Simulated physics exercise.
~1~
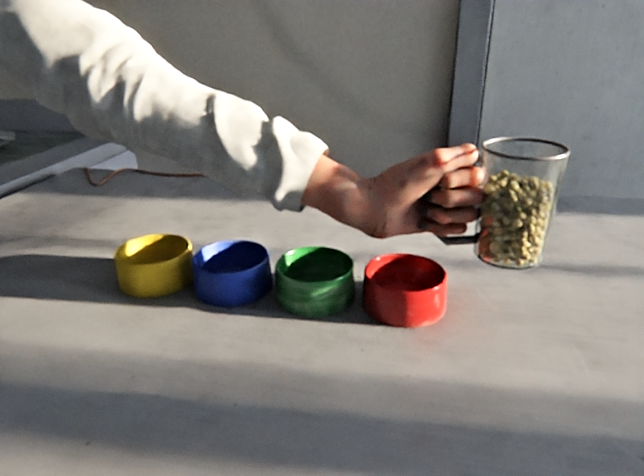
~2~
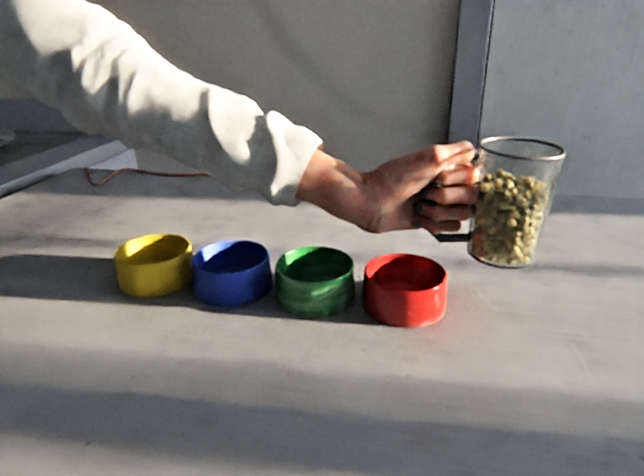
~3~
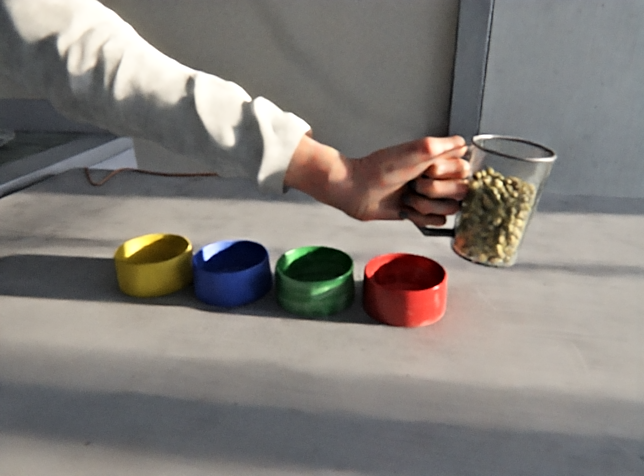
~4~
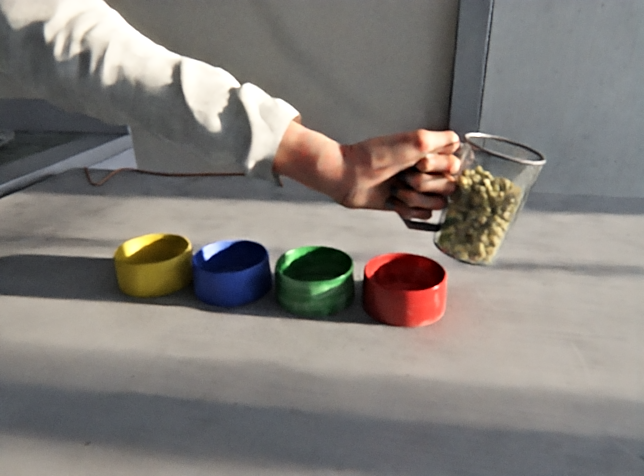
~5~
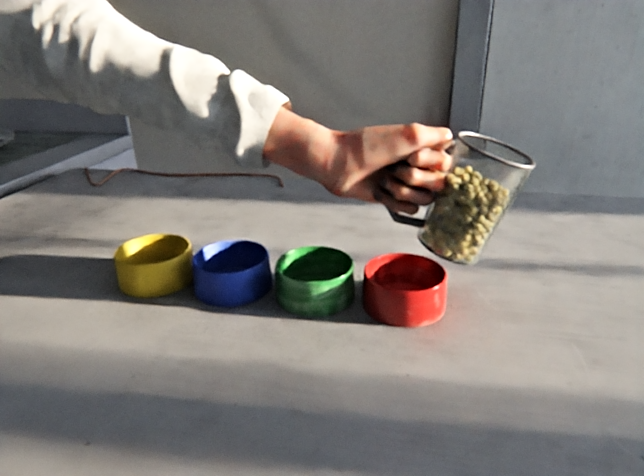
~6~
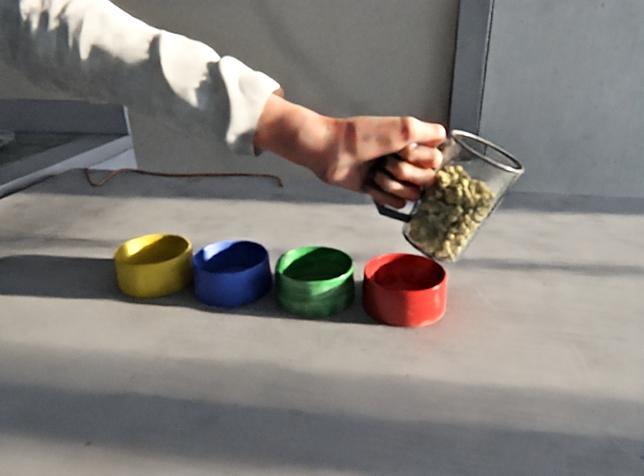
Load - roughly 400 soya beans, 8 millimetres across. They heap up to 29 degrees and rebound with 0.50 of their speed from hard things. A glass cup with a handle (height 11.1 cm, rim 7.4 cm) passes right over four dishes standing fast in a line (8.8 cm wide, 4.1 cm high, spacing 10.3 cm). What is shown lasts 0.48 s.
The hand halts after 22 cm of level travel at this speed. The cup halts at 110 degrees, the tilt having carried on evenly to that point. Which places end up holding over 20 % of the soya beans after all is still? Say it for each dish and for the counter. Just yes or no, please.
In short: Red dish yes, blue dish no, green dish no, yellow dish no, counter yes.
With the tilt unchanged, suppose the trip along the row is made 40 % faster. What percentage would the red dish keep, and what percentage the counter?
The shares would then be red 50 and counter 50.
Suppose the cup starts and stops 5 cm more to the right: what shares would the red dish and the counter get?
Then the red dish would get 100 and the counter 0.
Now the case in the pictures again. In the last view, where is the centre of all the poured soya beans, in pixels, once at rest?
Estimated resting centre: Around (384, 294).
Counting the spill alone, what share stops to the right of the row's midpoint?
100 %.
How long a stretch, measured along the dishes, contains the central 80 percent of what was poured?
Length: About 9 cm.
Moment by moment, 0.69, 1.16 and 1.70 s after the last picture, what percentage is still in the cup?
It goes roughly like this: 100, 100, 45 per cent.
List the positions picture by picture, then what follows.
In the first frame, cup at (516, 203), tilt 0 degrees, lip at (567, 150), moved 0.0 cm; middle of the pieces at (516, 215); red dish at (405, 272); green dish at (315, 264); blue dish at (231, 256); yellow dish at (153, 249).
In the second frame, cup at (510, 203), tilt 2 degrees, lip at (564, 151), moved 0.5 cm; middle of the pieces at (510, 215).
In the third frame, cup at (497, 202), tilt 8 degrees, lip at (554, 154), moved 1.7 cm; middle of the pieces at (496, 214).
In the fourth frame, cup at (483, 201), tilt 13 degrees, lip at (544, 159), moved 3.0 cm; middle of the pieces at (481, 213).
In the fifth frame, cup at (470, 200), tilt 19 degrees, lip at (533, 163), moved 4.3 cm; middle of the pieces at (467, 212).
In the sixth frame, cup at (457, 199), tilt 24 degrees, lip at (522, 168), moved 5.5 cm; middle of the pieces at (453, 211); red dish at (405, 272); green dish at (315, 264); blue dish at (231, 256); yellow dish at (153, 249).
Then, 0.69 s after the last picture, tilt 64 degrees; cup holds 100 %.
Then, 1.16 s after the last picture, tilt 91 degrees; cup holds 100 %.
Then, 1.70 s after the last picture, tilt 110 degrees; cup holds 45 %, red 25 %, green 5 %.
In the end, red 50 %, blue 0 %, green 5 %, yellow 0 %, counter 45 %.
